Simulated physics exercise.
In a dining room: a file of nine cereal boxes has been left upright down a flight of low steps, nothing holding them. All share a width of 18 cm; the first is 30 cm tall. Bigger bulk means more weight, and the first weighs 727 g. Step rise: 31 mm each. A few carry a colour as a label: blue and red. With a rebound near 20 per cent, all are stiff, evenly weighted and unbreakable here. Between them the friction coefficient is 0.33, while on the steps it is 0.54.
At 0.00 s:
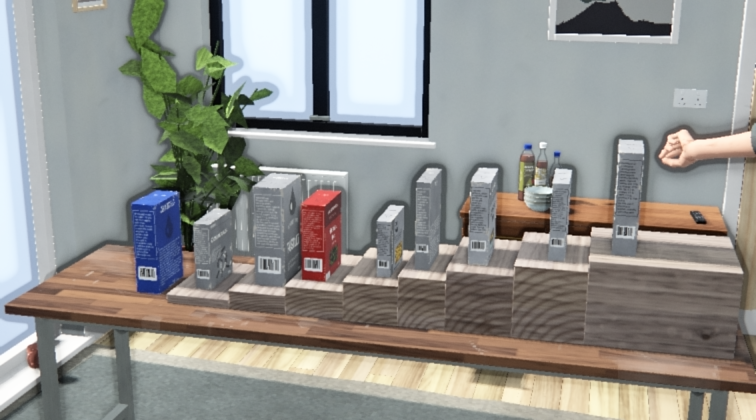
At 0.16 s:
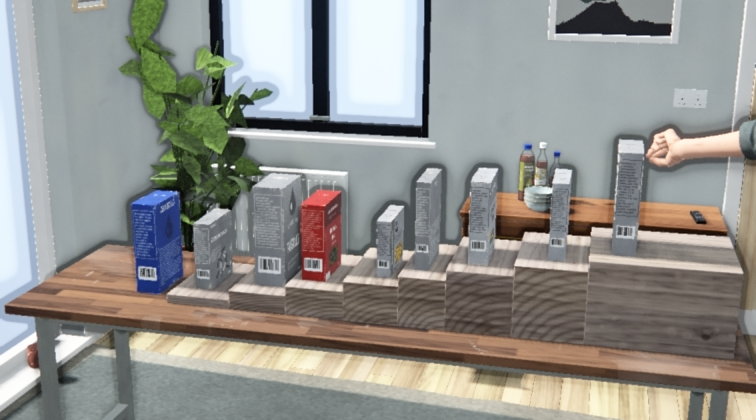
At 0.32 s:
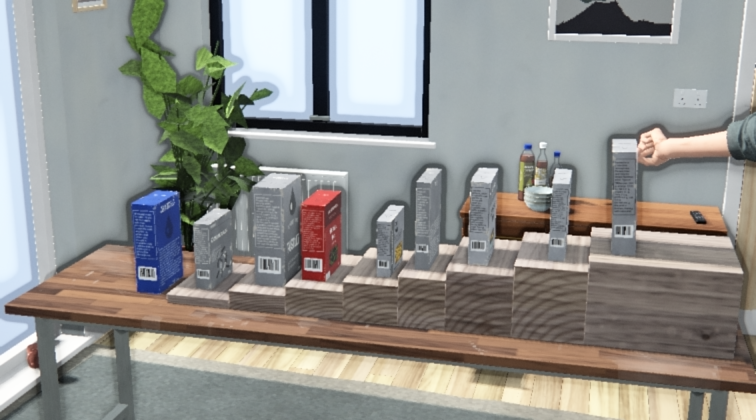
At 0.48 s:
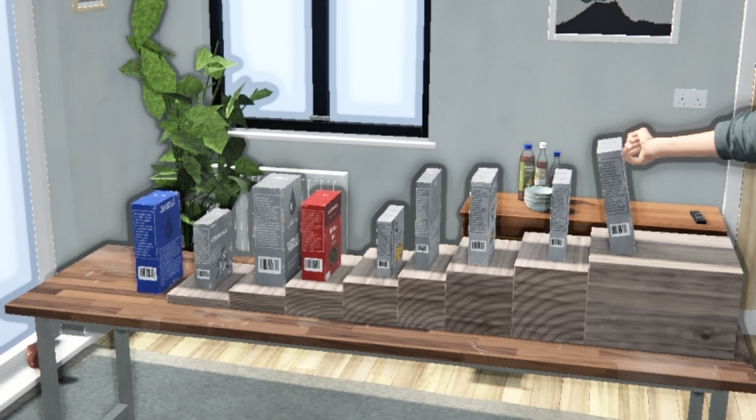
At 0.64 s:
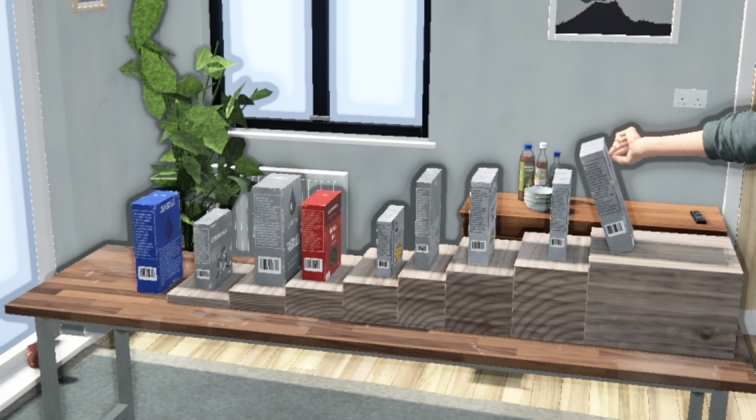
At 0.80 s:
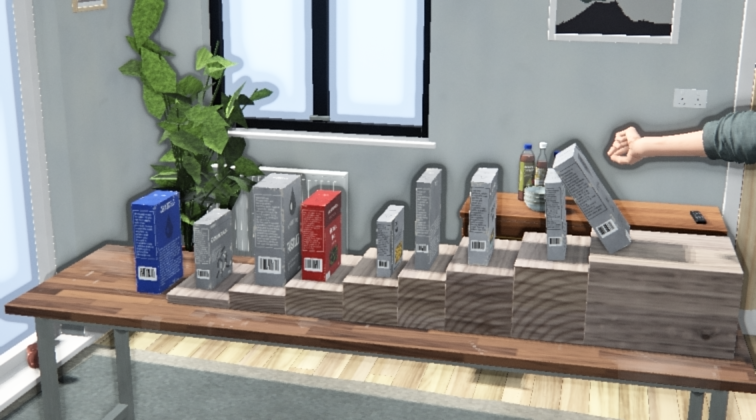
A hand pushes the rightmost grey box, which tilts left against the next grey box.
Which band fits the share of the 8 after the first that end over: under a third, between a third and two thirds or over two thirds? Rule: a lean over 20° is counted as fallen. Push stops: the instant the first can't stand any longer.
Between a third and two thirds.
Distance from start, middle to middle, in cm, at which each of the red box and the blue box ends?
Red ends up 0 cm away; blue ends up 0 cm away.
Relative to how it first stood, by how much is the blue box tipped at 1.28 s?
I'd estimate close to 0°.
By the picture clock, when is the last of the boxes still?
At roughly 1.5 s.
Around 1.04 s, 1 of the 8 other boxes over.
Around 1.28 s, 4 of the 8 other boxes over.
Finally (1.9 s), 4 of the 8 other boxes over; red box tipped 5°; blue box unmoved. That is 50 per cent. Four left standing. Seen by the last camera, middles, red box near (314, 233), blue box near (158, 241).
